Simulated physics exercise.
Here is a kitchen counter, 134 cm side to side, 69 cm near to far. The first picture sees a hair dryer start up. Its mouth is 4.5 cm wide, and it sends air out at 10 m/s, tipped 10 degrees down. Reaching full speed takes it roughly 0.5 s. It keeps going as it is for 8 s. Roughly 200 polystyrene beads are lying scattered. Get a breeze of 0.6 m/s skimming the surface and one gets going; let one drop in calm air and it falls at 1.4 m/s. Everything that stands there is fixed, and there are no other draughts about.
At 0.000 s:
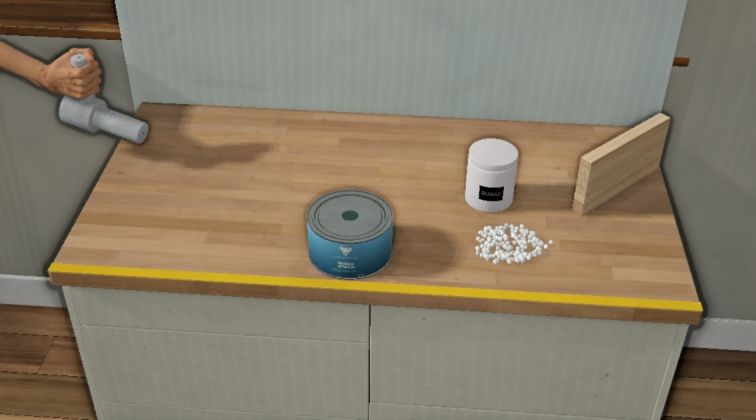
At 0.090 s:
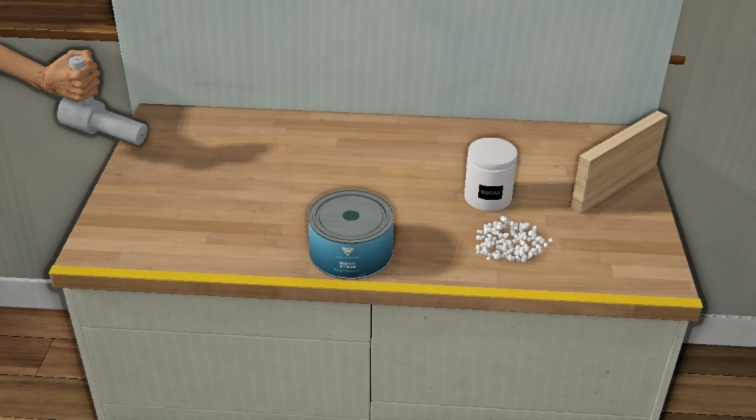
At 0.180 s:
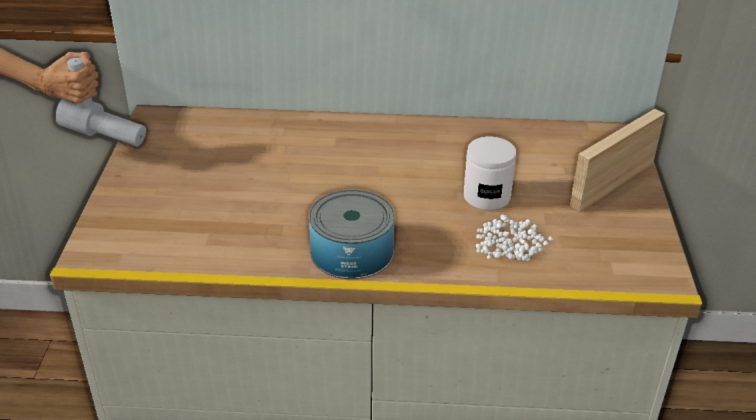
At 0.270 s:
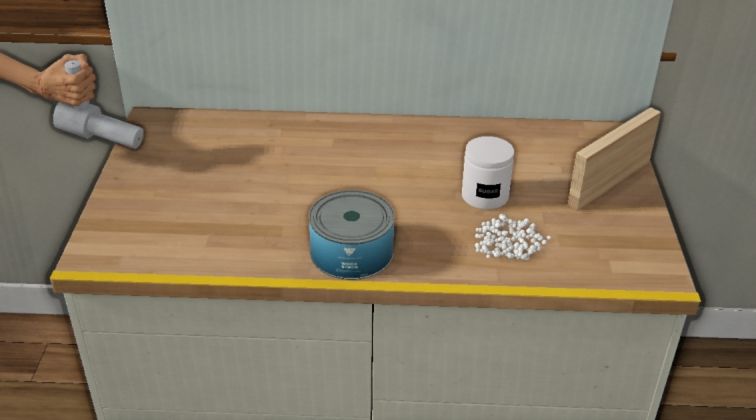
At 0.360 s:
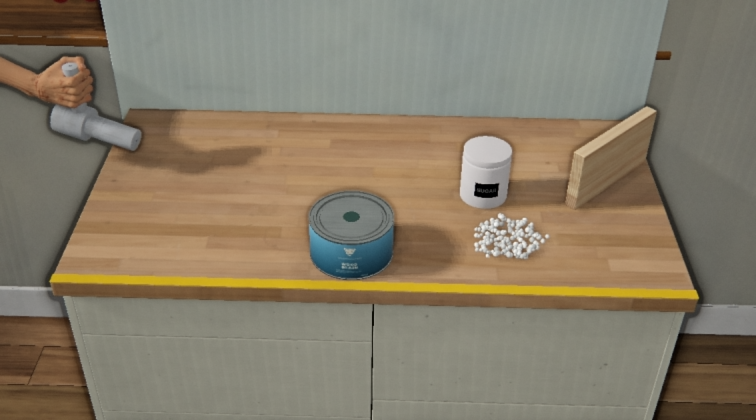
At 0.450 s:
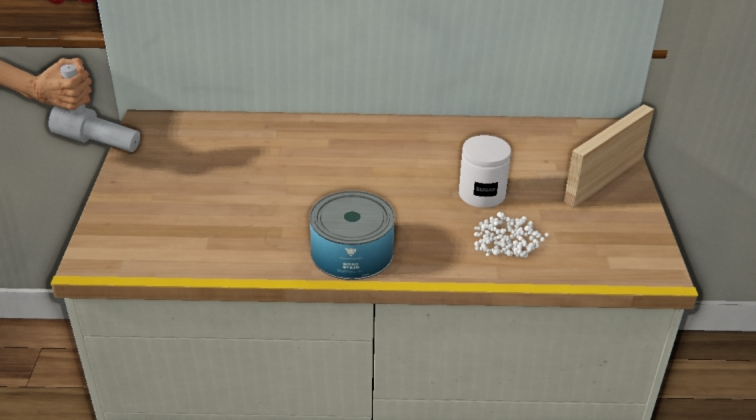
A hand holds a grey hair dryer over a wooden counter while the scattered white beads stay still.
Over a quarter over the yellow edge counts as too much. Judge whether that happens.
Judgement: It happens.
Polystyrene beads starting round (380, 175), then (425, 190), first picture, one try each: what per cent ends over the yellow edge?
Roughly 0 %, then 0 %.
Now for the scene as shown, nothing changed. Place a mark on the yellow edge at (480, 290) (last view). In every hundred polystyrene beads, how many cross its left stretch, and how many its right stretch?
About 0 % left and 40 % right.
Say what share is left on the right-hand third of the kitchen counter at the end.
I'd estimate around 5 per cent.
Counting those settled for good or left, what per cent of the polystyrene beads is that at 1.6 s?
The share is roughly 80 %.
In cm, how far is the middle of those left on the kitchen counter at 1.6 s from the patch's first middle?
I'd say close to 15 cm.
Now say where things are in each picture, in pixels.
In the first picture, the middle of the polystyrene beads is near (508, 244), none has stirred yet and the mouth of the hair dryer is at (143, 133).
In the second picture, the middle of the polystyrene beads is near (508, 243), none has stirred yet and the yellow edge is centred on (371, 291).
In the third picture, the middle of the polystyrene beads is near (508, 241), none has stirred yet, the top of a jar is at (492, 150) and the top of a large tin is at (352, 215).
In the fourth picture, the middle of the polystyrene beads is near (507, 241) and none has stirred yet.
In the fifth picture, the middle of the polystyrene beads is near (506, 240) and none has stirred yet.
In the sixth picture, the middle of the polystyrene beads is near (506, 238) and none has stirred yet.
After 1.6 s, 22 % are on the move or not yet settled, 34 % are over the yellow edge; the middle of those still in play is near (551, 278).
After 2.6 s, 17 % are on the move or not yet settled, 36 % are over the yellow edge; the middle of those still in play is near (547, 276).
After 4.4 s, 13 % are on the move or not yet settled, 37 % are over the yellow edge.
After 8.0 s, at the end, 40 % are over the yellow edge.
